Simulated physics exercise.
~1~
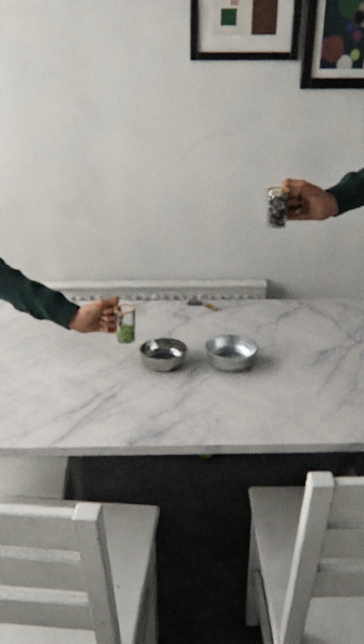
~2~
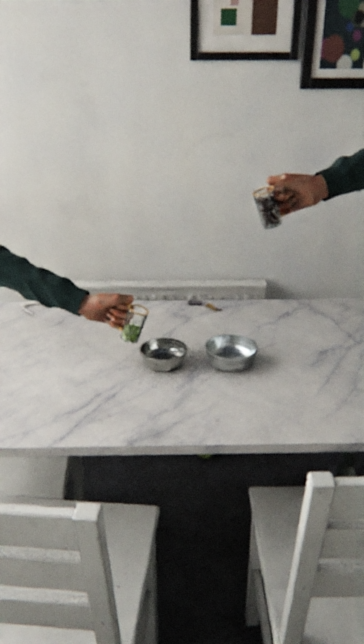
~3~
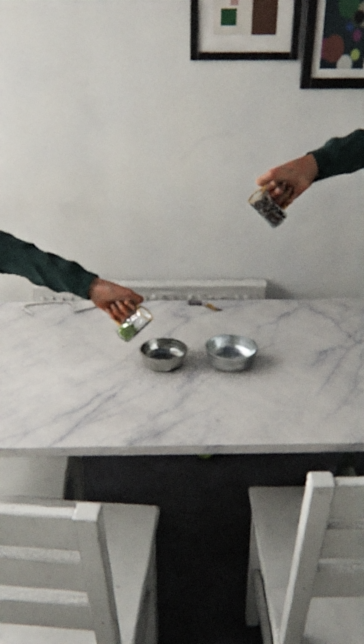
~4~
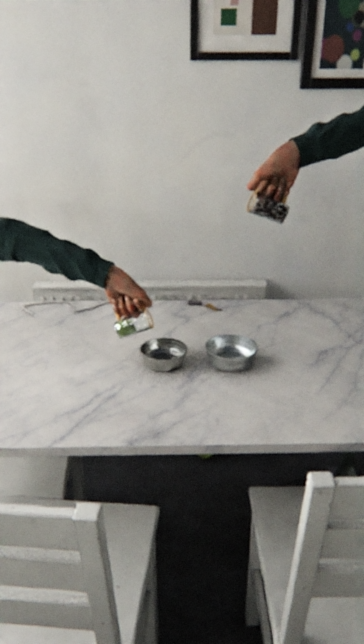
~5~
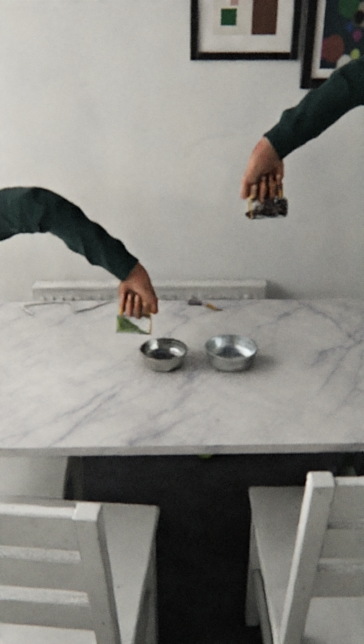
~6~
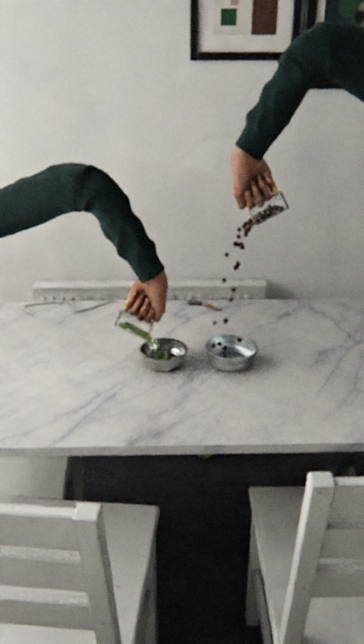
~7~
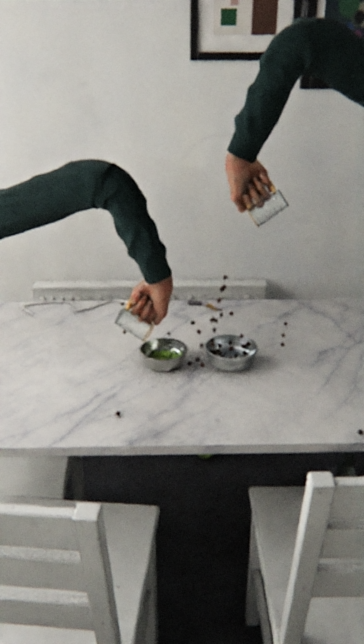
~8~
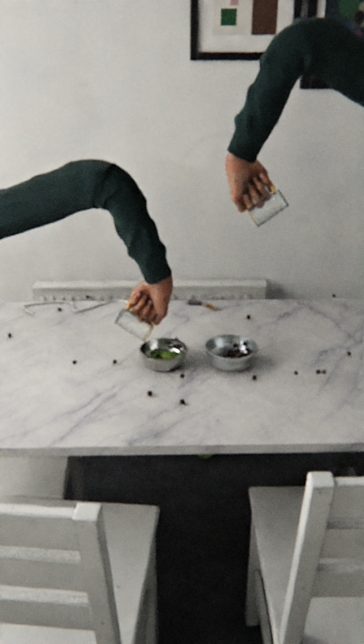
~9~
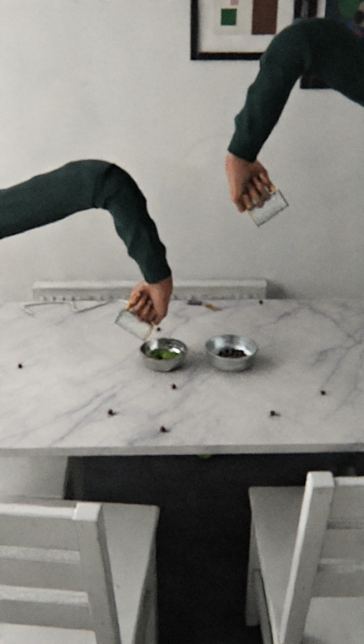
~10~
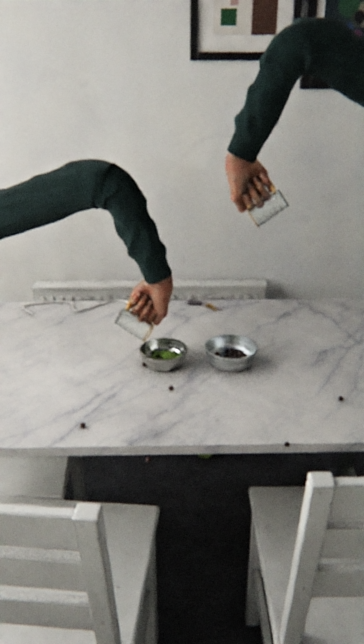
Two hands in dark green sleeves tipped clear cups over two metal bowls on a marble table, the left held low and the right high. The green bits landed in the left bowl, while many dark pieces bounced from the right one and scattered.
